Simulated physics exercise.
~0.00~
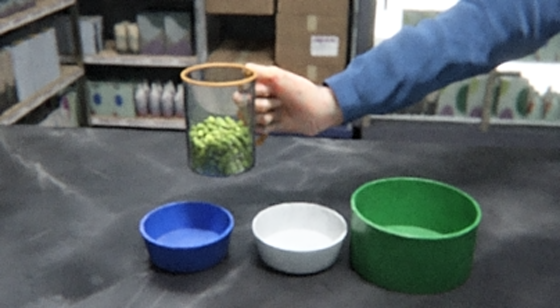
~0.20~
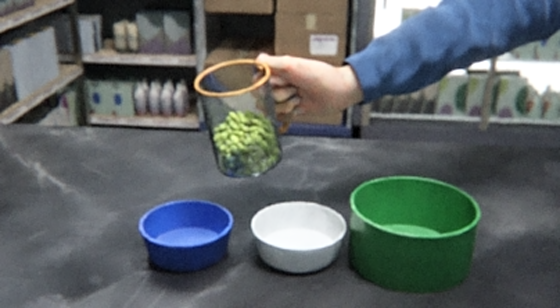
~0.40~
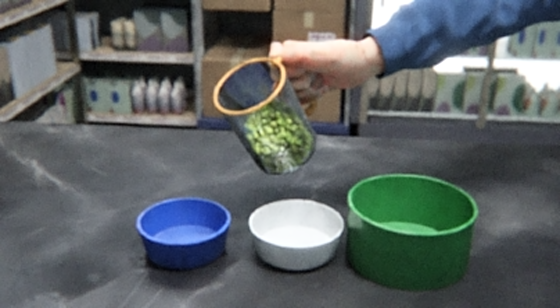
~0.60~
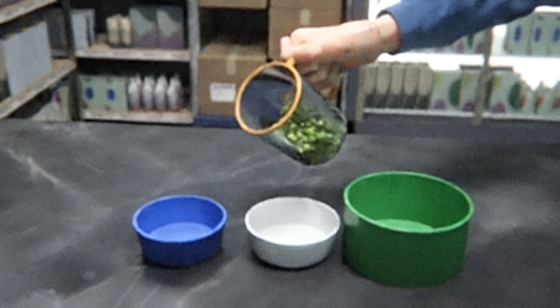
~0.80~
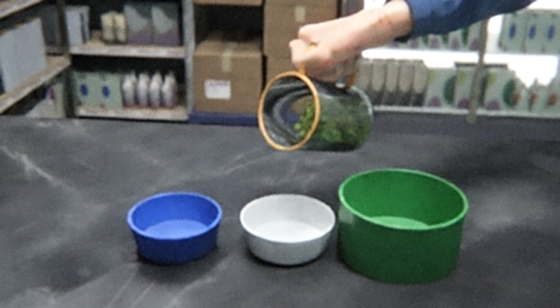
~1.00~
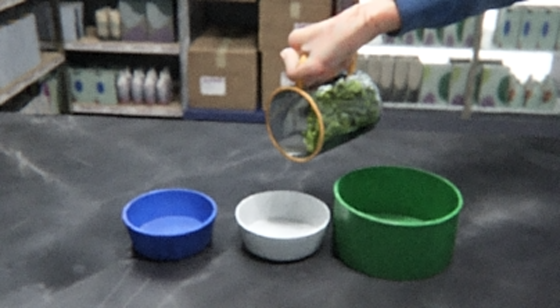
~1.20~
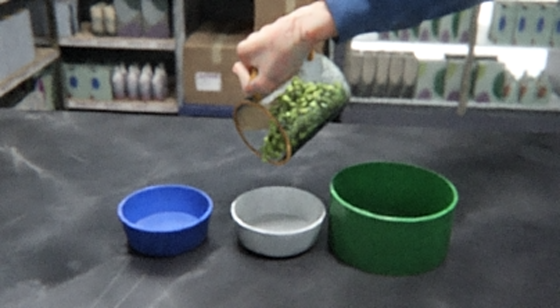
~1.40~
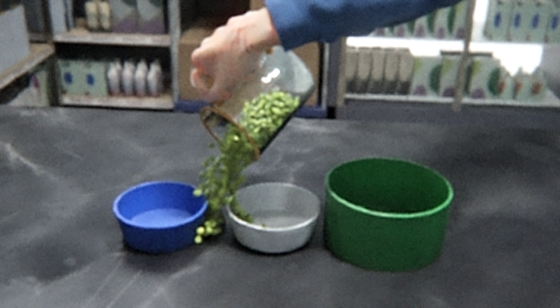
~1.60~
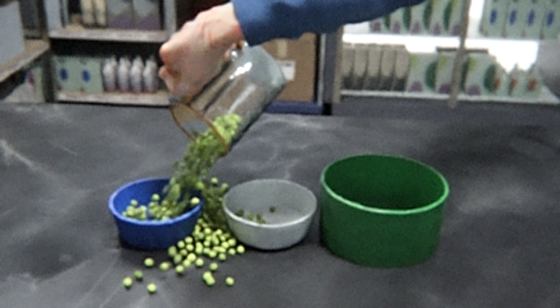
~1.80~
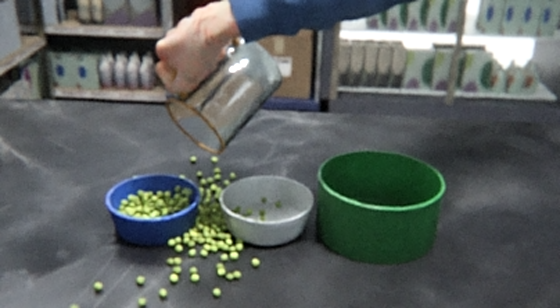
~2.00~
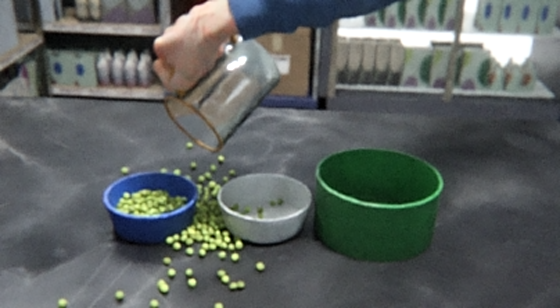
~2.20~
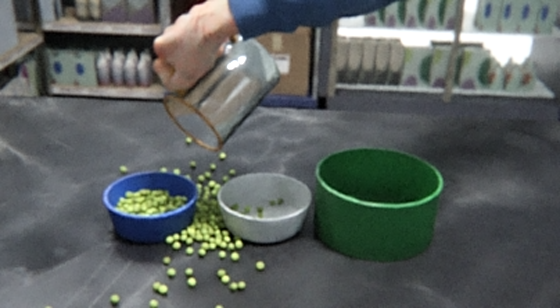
A clear cup with an orange rim, partly filled with green peas, is held upright by a hand above a dark table, where a blue dish, a white dish and a larger green pot stand in a row. The hand carries it to the right while tipping it leftward until it lies on its side. It then moves back left, tilting further, and peas pour out between the blue and white dishes. The cup empties and stays tipped. Many peas rest in the blue dish, a few in the white, others lie scattered on the table, and the green pot remains empty.
